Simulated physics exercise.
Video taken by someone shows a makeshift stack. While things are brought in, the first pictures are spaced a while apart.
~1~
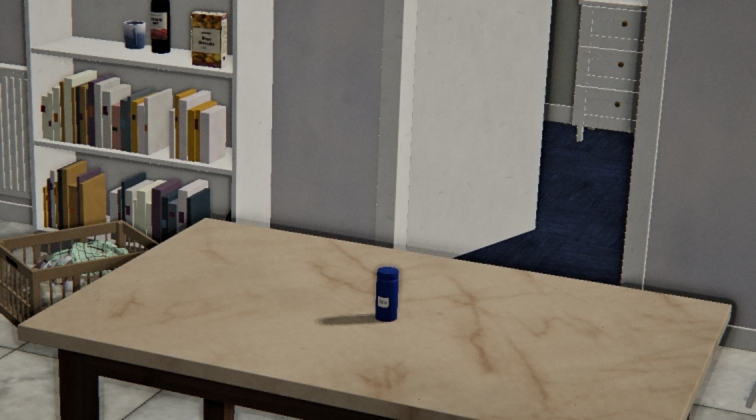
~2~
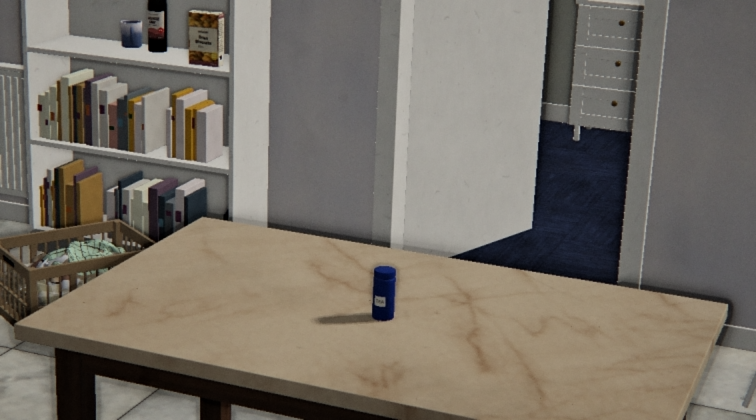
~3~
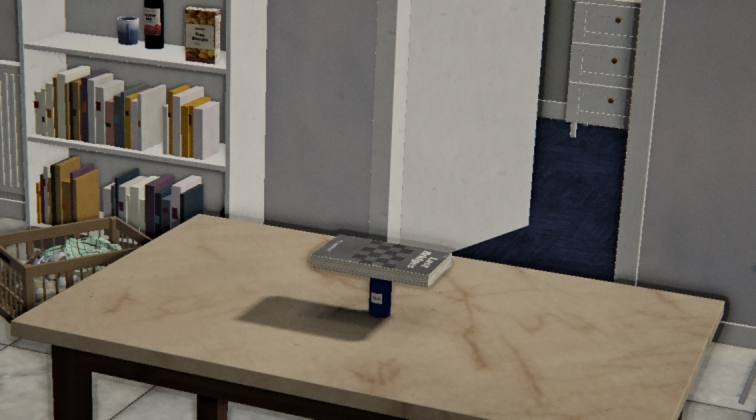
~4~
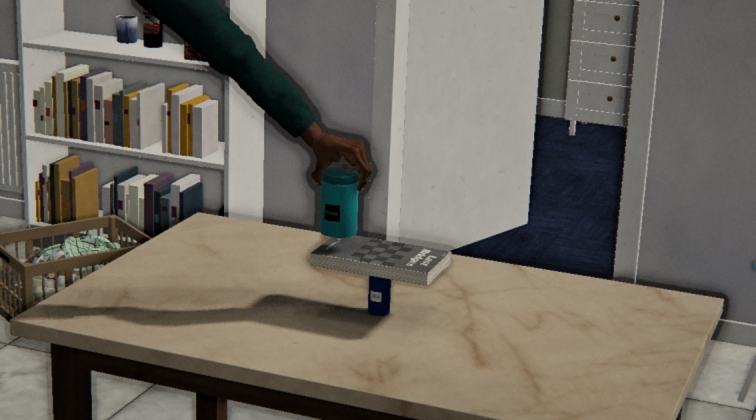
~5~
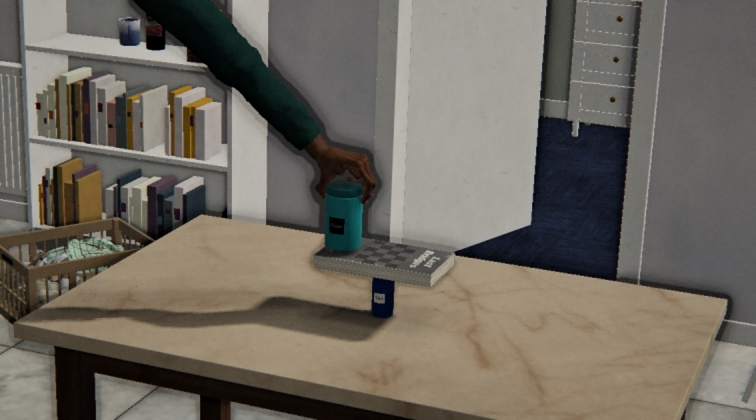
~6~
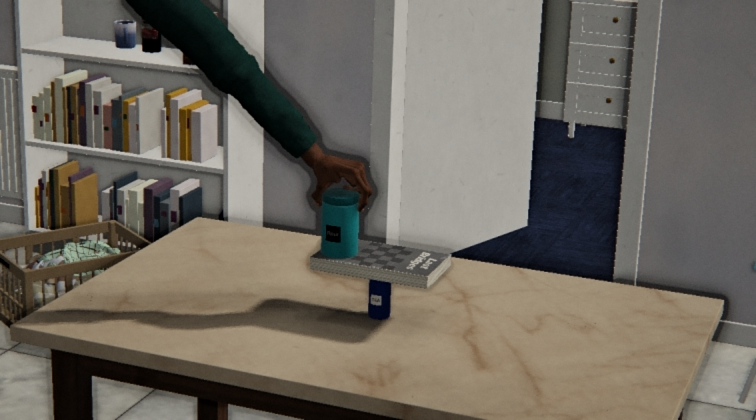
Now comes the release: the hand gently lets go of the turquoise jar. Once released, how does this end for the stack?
It ends with the stack collapsed.
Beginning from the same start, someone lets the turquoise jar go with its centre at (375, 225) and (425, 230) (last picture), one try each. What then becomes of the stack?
First try: Stands; second try: Topples.
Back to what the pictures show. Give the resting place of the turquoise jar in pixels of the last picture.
Somewhere around (279, 288) in the last picture.
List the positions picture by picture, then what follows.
The last thing is not in view yet; blue shaker (387, 294), in the first picture.
The last thing is not in view yet; blue shaker (384, 293), in the second picture.
The last thing is not in view yet; blue shaker (381, 290), in the third picture.
On its way; turquoise jar (339, 202); blue shaker (380, 289), in the fourth picture.
On its way; turquoise jar (344, 215); blue shaker (383, 290), in the fifth picture.
Set down, still held; turquoise jar (340, 223); blue shaker (380, 292), in the sixth picture.
Then, 0.60 s on from there, turquoise jar now fallen; grey book turned 69° from how it was put.
Then, 1.00 s on from there, grey book now fallen; blue shaker on its side.
In the end, fallen, blue shaker, grey book and turquoise jar. At the end, from the last picture's camera, turquoise jar near (279, 288). The stack gives way.
